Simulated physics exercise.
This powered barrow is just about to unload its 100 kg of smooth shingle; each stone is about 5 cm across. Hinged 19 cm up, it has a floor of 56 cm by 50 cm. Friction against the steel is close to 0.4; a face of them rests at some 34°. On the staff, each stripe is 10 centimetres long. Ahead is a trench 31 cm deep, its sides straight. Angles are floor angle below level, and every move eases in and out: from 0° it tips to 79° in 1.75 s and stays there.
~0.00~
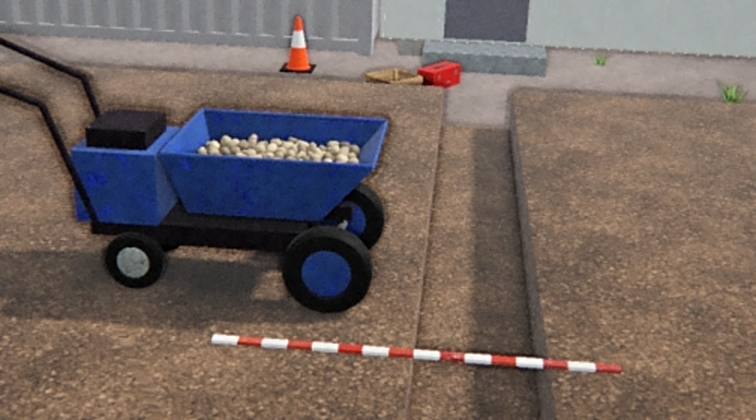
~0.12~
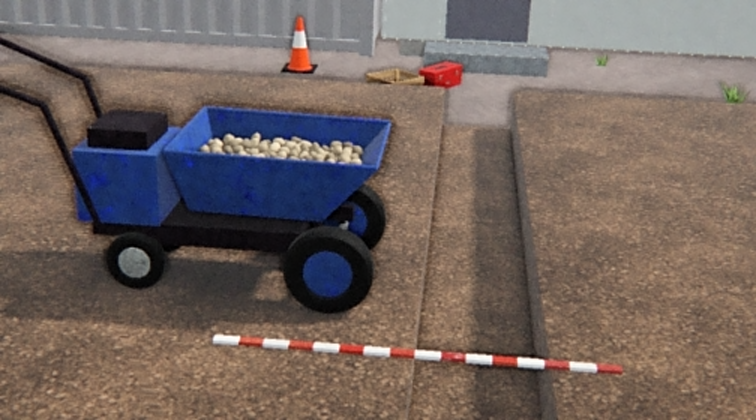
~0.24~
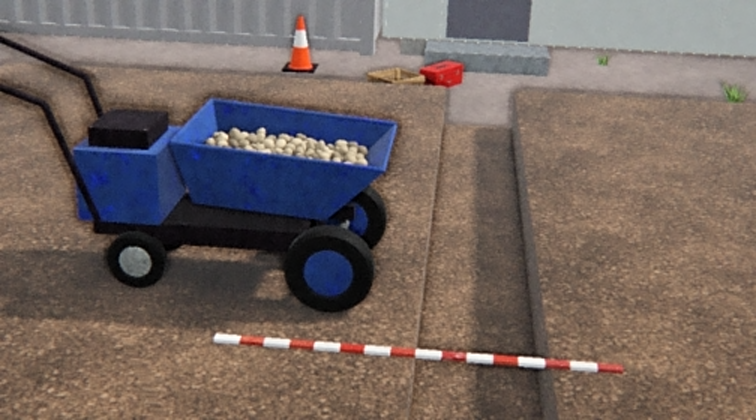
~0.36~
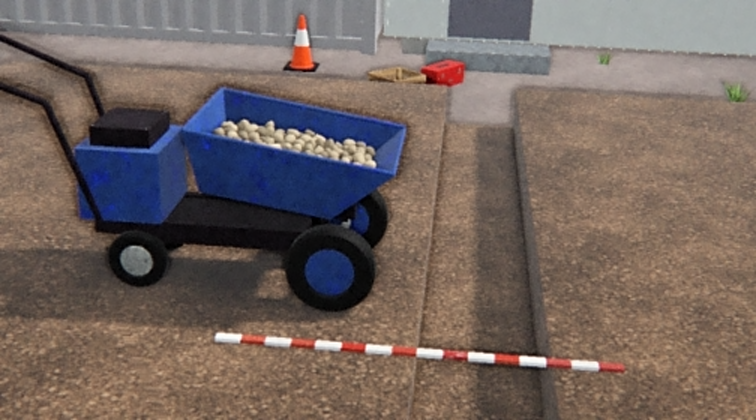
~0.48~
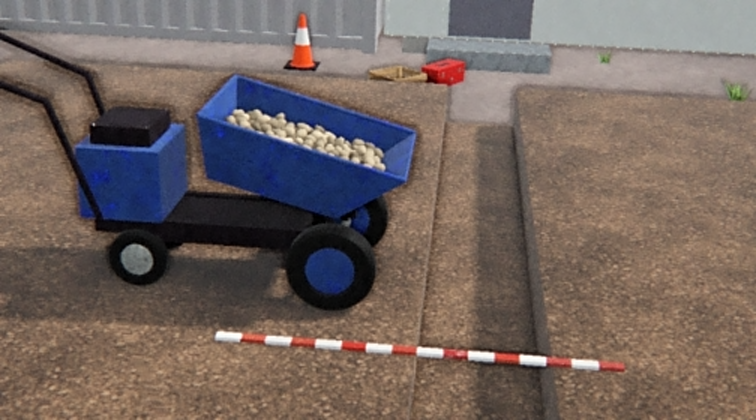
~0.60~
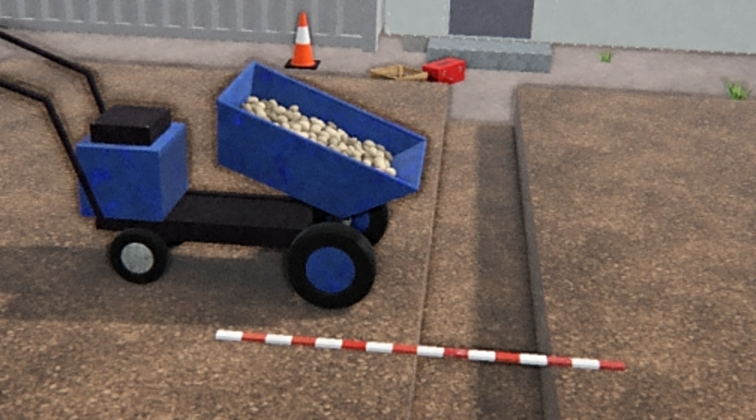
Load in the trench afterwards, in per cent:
100 %.
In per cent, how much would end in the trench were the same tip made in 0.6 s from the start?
My guess is near 95 percent.
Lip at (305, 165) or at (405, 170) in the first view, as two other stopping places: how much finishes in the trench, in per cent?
85 %, then 90 %.
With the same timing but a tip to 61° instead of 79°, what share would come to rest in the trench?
I'd expect around 100 in a hundred.
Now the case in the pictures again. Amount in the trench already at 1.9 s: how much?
85 per cent, give or take.
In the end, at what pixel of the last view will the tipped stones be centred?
(499, 340).
After 1.3 s the floor is at 67°; 96 % in the tray, 4 % in the trench; the foremost stones are at (484, 249).
After 1.9 s the floor is at 79°; 13 % in the tray, 87 % in the trench; the foremost stones are at (535, 330).
After 2.2 s the floor is at 79°; 1 % in the tray, 99 % in the trench; the foremost stones are at (534, 329).
After 4.2 s the floor is at 79°; 0 % in the tray, 100 % in the trench; the foremost stones are at (535, 335).
